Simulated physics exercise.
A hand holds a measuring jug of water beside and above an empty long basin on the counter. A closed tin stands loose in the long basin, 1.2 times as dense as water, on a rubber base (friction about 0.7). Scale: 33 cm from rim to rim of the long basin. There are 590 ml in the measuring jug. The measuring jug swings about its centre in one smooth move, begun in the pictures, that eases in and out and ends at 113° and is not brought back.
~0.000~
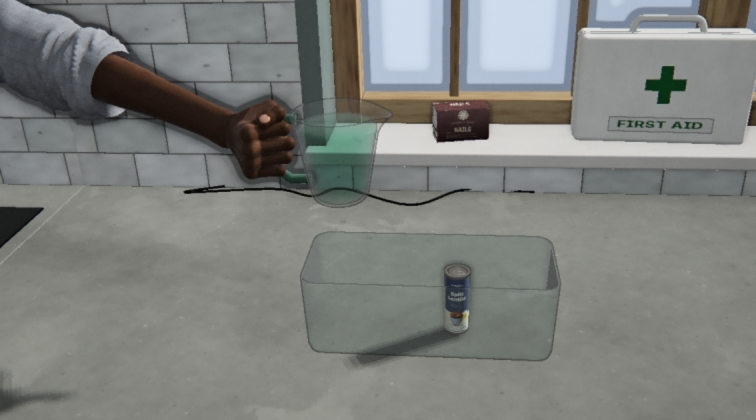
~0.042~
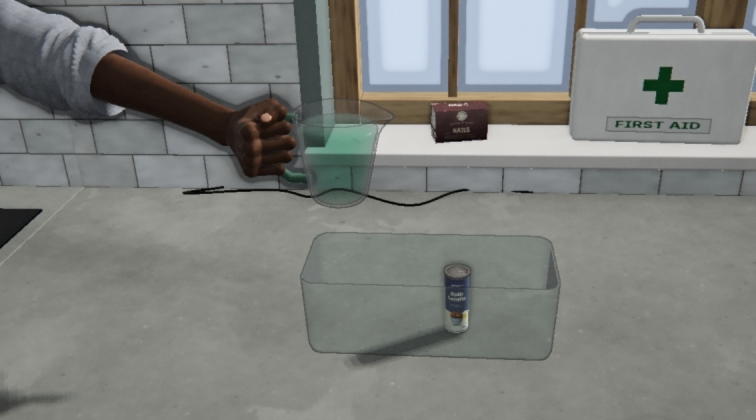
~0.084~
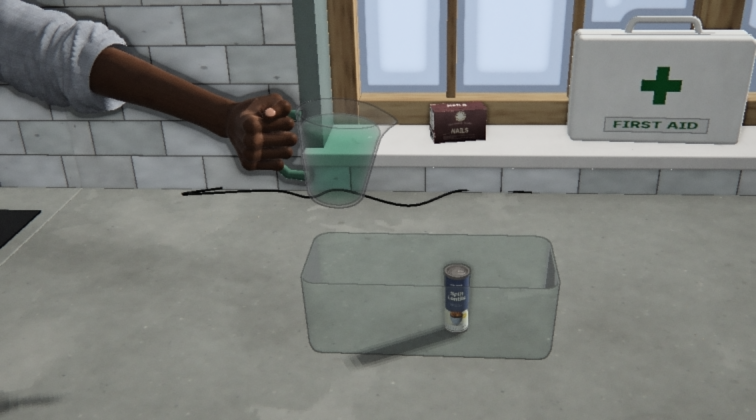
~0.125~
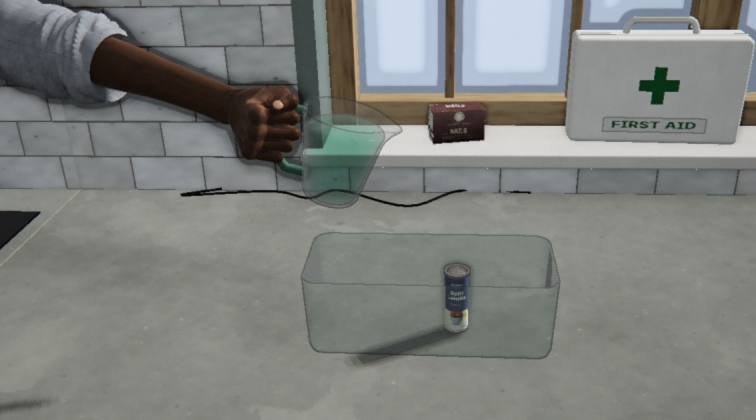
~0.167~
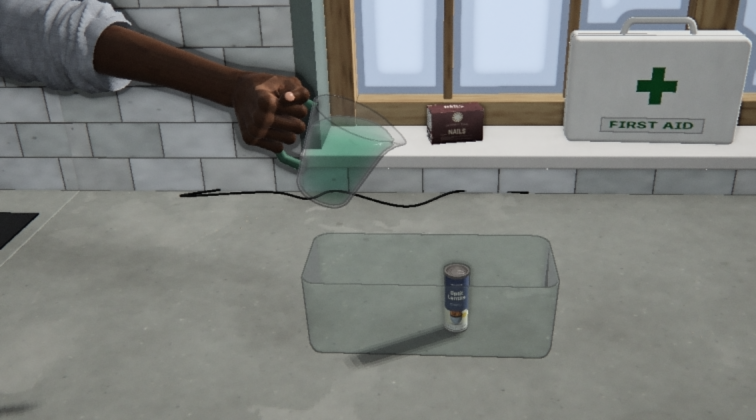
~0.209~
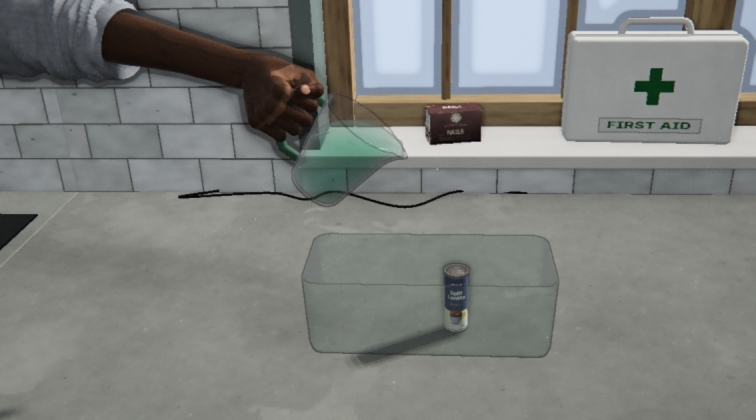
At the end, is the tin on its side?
The tin goes over.
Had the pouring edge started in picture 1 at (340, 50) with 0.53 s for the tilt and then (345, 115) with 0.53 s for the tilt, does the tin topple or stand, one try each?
First it stays up; then it stays up.
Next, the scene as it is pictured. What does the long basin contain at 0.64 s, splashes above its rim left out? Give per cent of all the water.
About 88 per cent.
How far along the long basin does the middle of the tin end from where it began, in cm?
Some 8.0 cm.
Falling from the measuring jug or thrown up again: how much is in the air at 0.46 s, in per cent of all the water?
Some 32 per cent.
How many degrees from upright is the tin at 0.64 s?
Near 25° from upright.
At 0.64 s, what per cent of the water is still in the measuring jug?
Near 3 in a hundred.
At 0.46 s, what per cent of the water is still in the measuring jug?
About 36 per cent.
After 0.46 s the tilt is 107° and 36 per cent is still to pour; the tin stands where it began.
After 0.64 s the tilt is 113° and 3 per cent is still to pour; the tin leans 24°.
After 0.82 s the tilt is 113° and 0 per cent is still to pour; the tin lies on its side.
After 1.03 s the tilt is 113° and 0 per cent is still to pour; the tin lies on its side.
In the end the tin lies on its side.
